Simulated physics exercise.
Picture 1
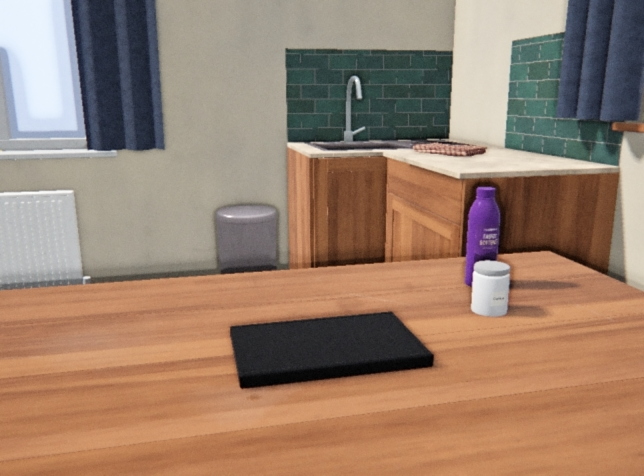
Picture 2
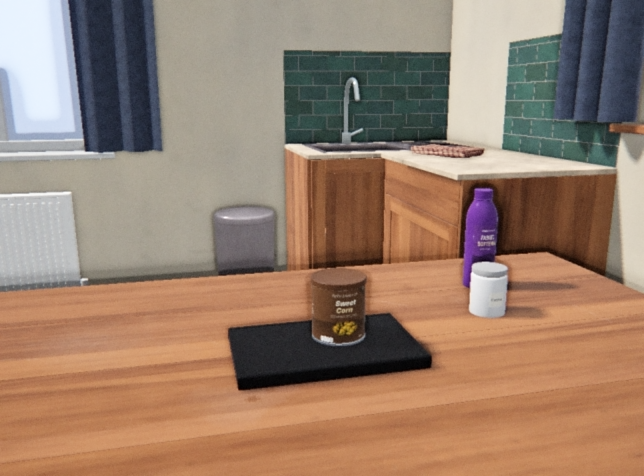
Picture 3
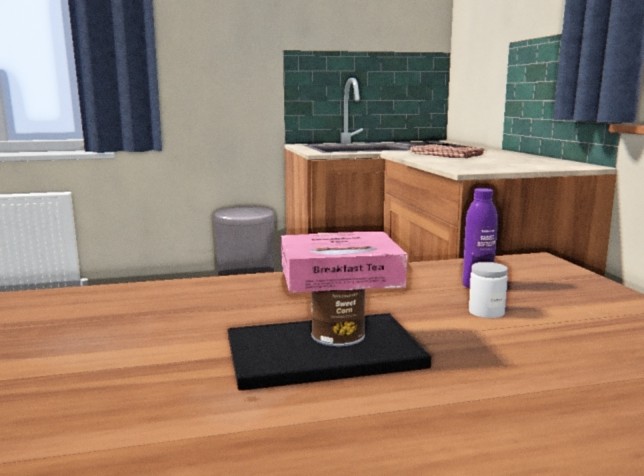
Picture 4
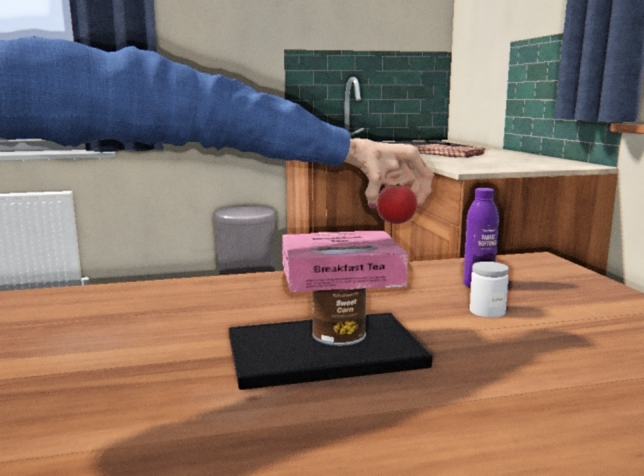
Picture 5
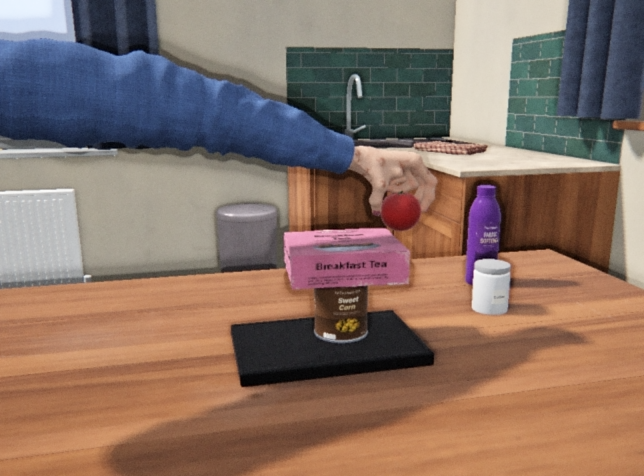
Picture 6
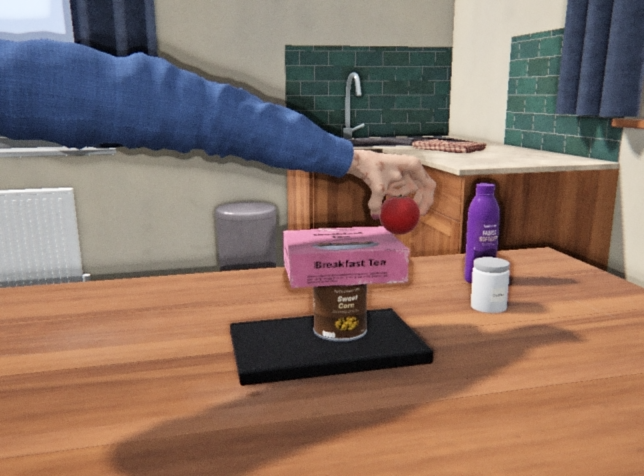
On a wooden kitchen table, a brown can appeared on a black tray, then a pink tea box on top, and a hand lowered a red tomato onto the box's right side, still holding it.
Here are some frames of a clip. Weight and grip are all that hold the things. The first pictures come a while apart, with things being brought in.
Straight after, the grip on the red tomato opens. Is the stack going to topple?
Yes, pretty sure the pile is unstable there.
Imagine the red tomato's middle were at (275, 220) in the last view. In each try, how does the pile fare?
Observed: Pile falls.
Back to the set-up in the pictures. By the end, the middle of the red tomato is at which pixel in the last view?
End position in the final view: Approximately (437, 317).
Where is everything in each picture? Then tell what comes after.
In the first picture, the last thing is not in view yet; purple bottle (483, 237).
In the second picture, the last thing is not in view yet; black tray (324, 347).
In the third picture, the last thing is not in view yet; pink packet (340, 259).
In the fourth picture, coming down; red tomato (397, 204); brown pot (339, 305).
In the fifth picture, coming down; red tomato (401, 211); white jar (491, 287).
In the sixth picture, set down, still held; red tomato (400, 215); purple bottle (482, 234).
Then, 0.40 s past the last view, red tomato displaced a little near (414, 226).
Then, 0.50 s past the last view, red tomato now fallen.
Then, 0.60 s past the last view, things are still on the move.
Finally, fallen, red tomato; the other 5 still in place. Final places as the last picture's camera would see them, red tomato near (437, 317). The pile comes apart.
